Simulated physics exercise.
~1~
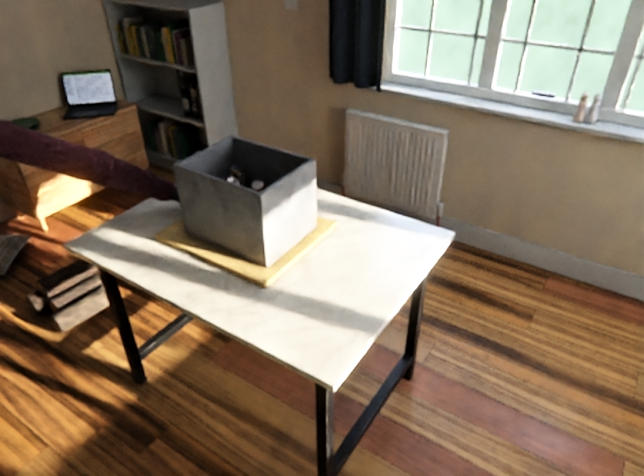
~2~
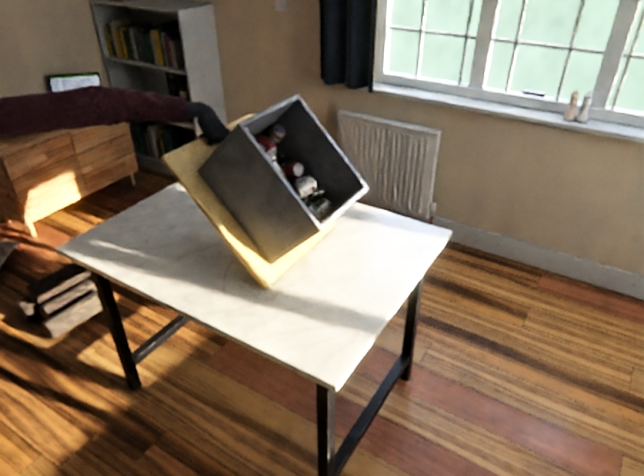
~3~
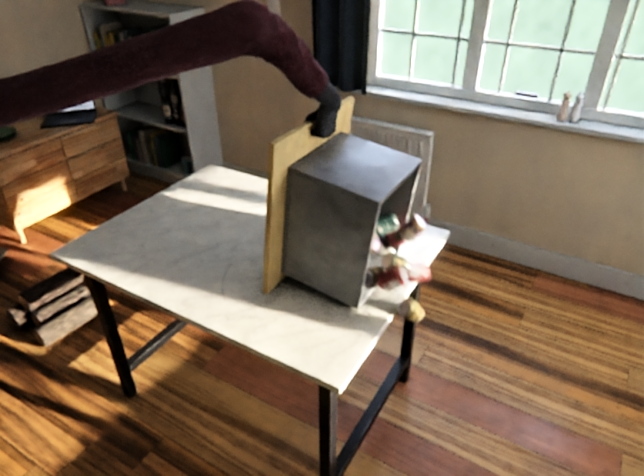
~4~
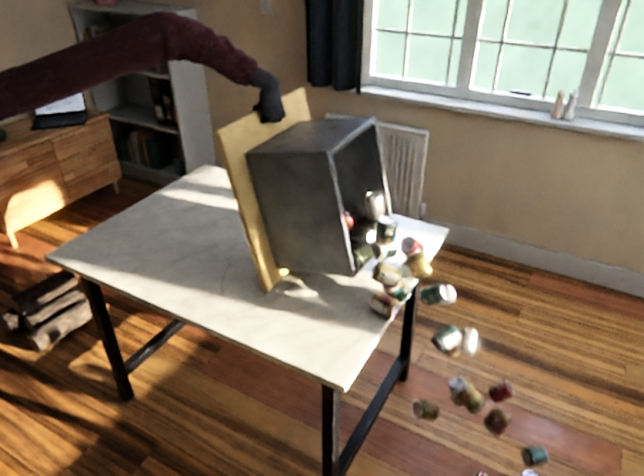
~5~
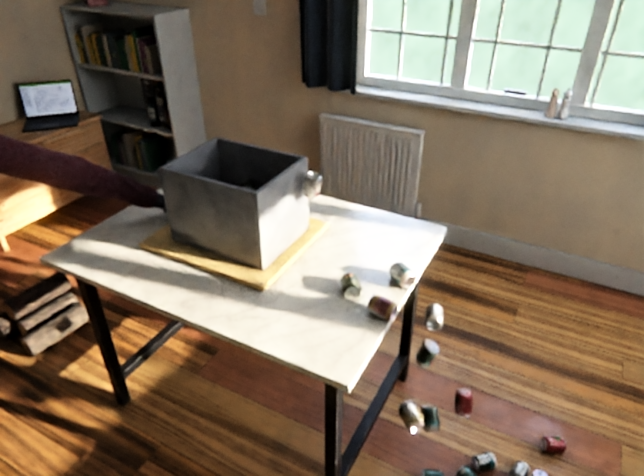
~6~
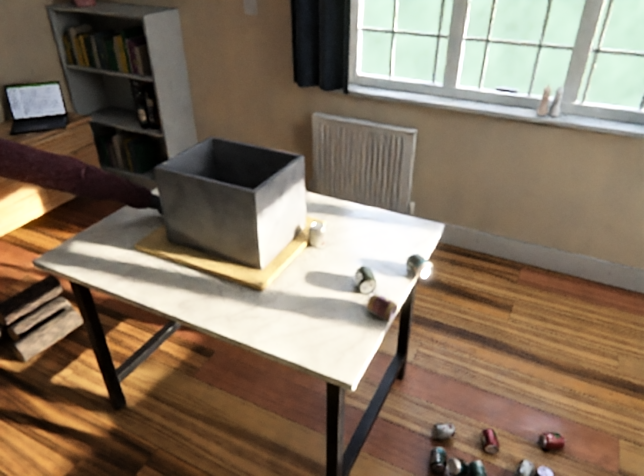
An arm tips the board and grey crate rightward, spilling many cans, then lowers them flat.
